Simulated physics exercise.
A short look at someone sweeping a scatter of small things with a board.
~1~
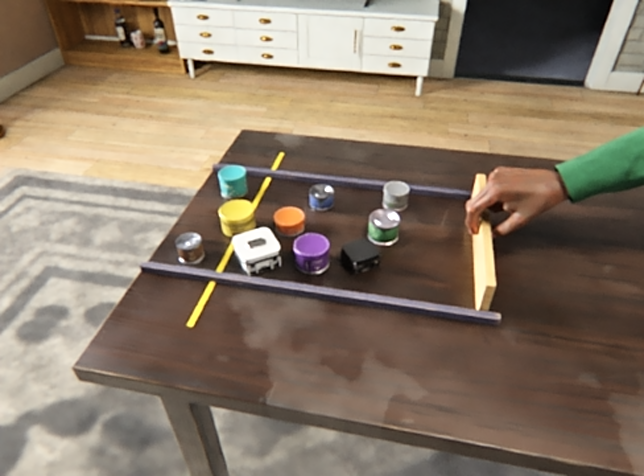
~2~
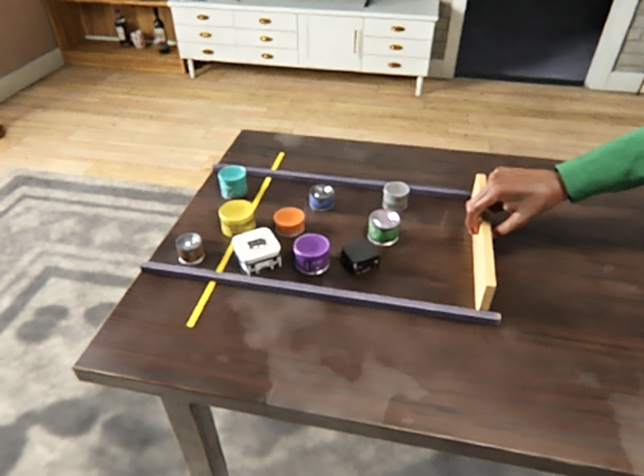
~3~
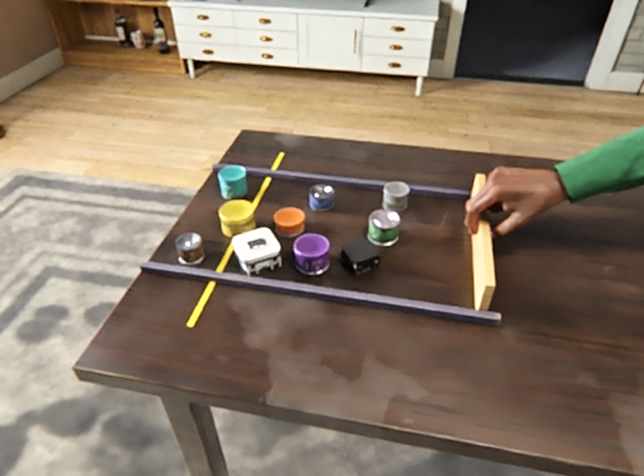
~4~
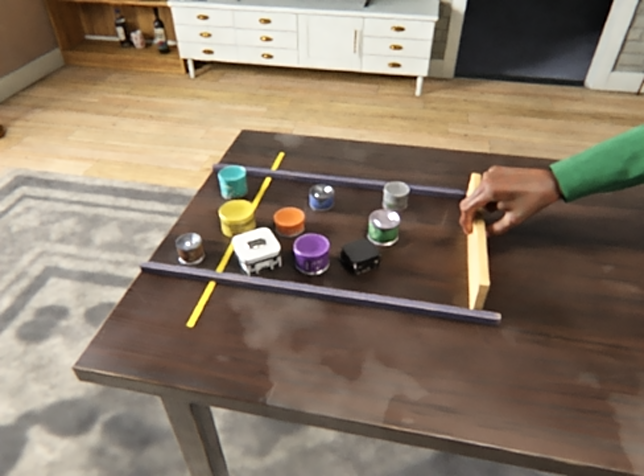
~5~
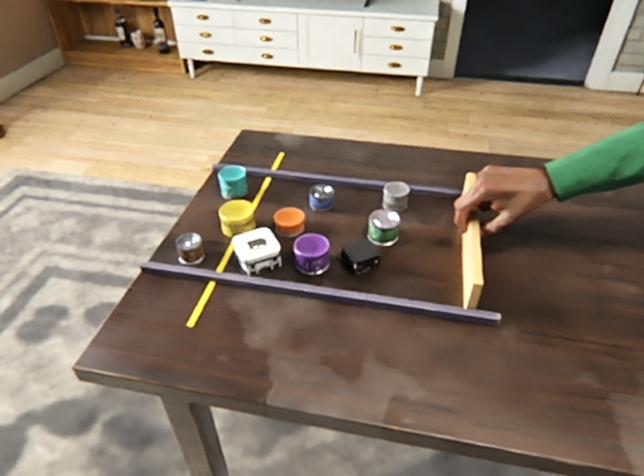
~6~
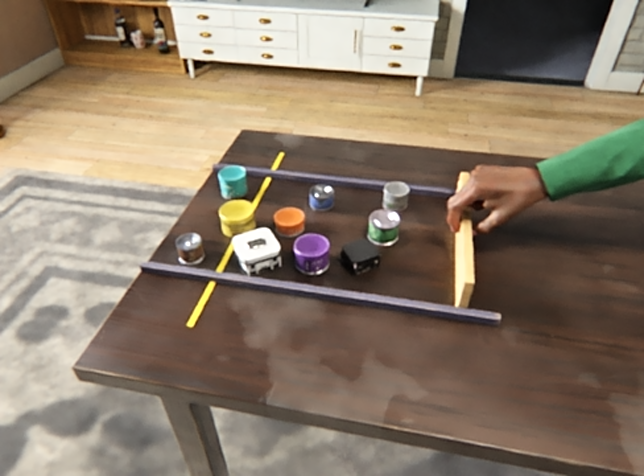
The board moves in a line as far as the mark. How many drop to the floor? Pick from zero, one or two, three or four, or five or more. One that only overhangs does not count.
The number that fall off is one or two.
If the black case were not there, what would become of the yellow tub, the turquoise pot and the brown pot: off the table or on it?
The yellow tub remains up; the turquoise pot is kept; the brown pot falls.
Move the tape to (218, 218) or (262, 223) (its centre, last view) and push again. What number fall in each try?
Down on the floor: 3 and 0.
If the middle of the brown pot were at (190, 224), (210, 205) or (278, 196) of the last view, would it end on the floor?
In that order, it goes over; does not fall; remains up.
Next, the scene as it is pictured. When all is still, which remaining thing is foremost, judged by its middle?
That is the yellow tub.
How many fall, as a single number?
It comes to 1.
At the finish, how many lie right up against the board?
The number is 5.
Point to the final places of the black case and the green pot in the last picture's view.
First (225, 227), then (235, 206).
Early on, none off yet; brown pot at rest near (190, 249); turquoise pot at rest near (234, 182); yellow tub at rest near (238, 219).
Finally, the number that fall off is one or two; lost, brown pot.
